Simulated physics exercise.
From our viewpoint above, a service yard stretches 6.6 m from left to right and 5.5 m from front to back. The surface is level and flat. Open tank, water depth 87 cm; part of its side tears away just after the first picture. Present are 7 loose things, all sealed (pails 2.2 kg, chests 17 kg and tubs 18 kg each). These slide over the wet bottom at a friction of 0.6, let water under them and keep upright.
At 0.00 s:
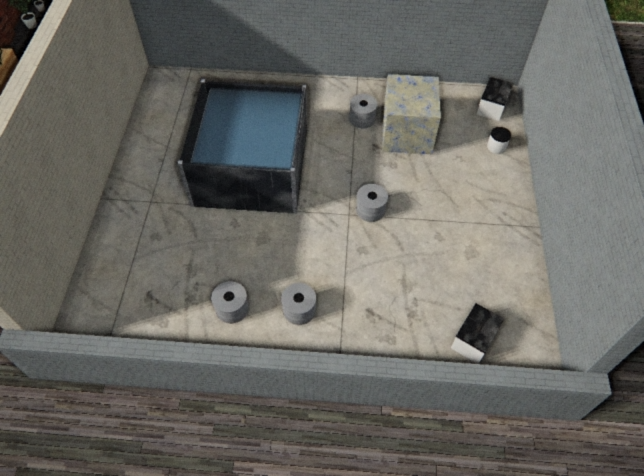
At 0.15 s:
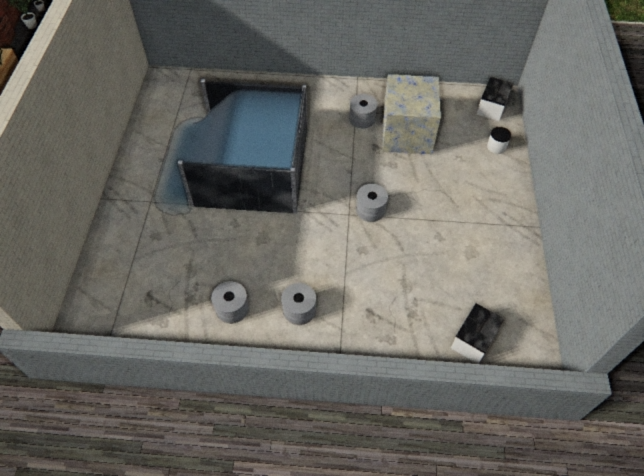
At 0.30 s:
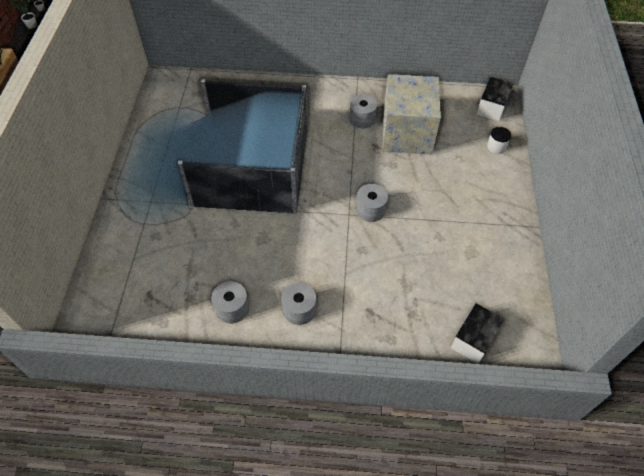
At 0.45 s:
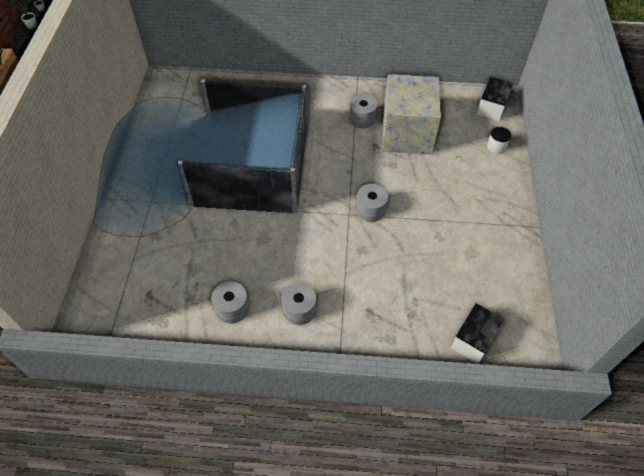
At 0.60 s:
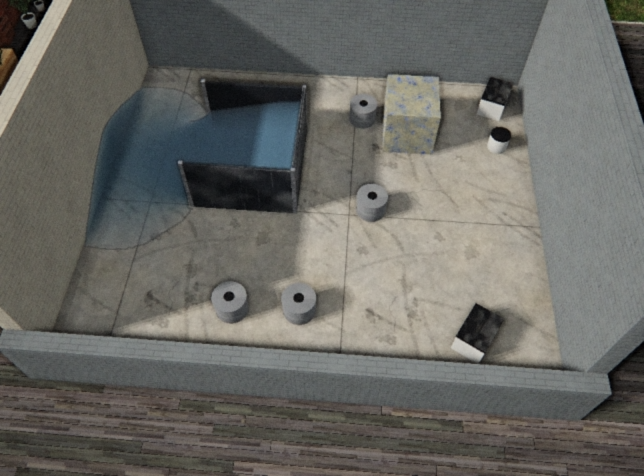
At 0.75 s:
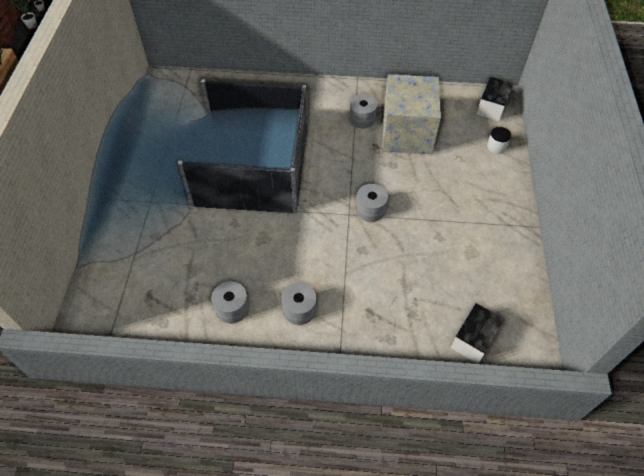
Blue water pours from the open left side of a tank and spreads across the yard floor.
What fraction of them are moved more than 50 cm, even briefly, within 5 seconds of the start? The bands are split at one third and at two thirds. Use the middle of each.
I reckon it gets to one third but stops short of two thirds.
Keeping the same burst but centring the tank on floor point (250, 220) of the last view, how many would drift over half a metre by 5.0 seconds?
That would give 4.
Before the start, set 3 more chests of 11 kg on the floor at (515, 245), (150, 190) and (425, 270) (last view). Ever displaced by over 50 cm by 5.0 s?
In turn: Less, past it, under.
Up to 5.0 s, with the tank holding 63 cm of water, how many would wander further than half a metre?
Then 0.
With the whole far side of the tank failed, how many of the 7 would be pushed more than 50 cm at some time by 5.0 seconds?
The count would be 3.
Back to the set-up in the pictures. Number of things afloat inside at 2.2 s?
Total: 0.
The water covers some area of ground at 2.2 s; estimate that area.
Wet area: Approx. 15 m2.
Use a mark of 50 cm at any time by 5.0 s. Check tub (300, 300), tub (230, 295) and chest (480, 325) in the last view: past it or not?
Taking them in turn, the answers are smaller, greater and greater.
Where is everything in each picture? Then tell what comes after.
The first frame shows a pail at (501, 134) rests on the ground; a chest at (498, 90), on the bottom; 2.4 m2 under water; 0 of 7 have shifted.
The second frame shows a pail at (501, 134) rests on the ground; a chest at (498, 90), on the bottom; water covers 3.5 m2; 0 of 7 have shifted.
The third frame shows a pail at (501, 134) rests on the ground; a chest at (498, 90) rests on the ground; water covers 5.0 m2; 0 of 7 have shifted.
The fourth frame shows a pail at (501, 134) rests on the ground; a chest at (498, 90), on the bottom; water covers 6.1 m2; 0 of 7 have shifted.
The fifth frame shows a pail at (501, 134), on the bottom; a chest at (498, 90) rests on the ground; water covers 6.6 m2; 0 of 7 have shifted.
The sixth frame shows a pail at (501, 134) rests on the ground; a chest at (498, 90), on the bottom; water covers 7.0 m2; 0 of 7 have shifted.
After 1.1 s 0 of 7 are over 50 cm from their spots; 0 afloat.
After 2.2 s 0 of 7 are over 50 cm from their spots; 0 afloat.
After 3.5 s 1 of 7 are over 50 cm from their spots; 0 afloat.
After 5.0 s 4 of 7 are over 50 cm from their spots, and 4 have been at some point; 1 afloat.
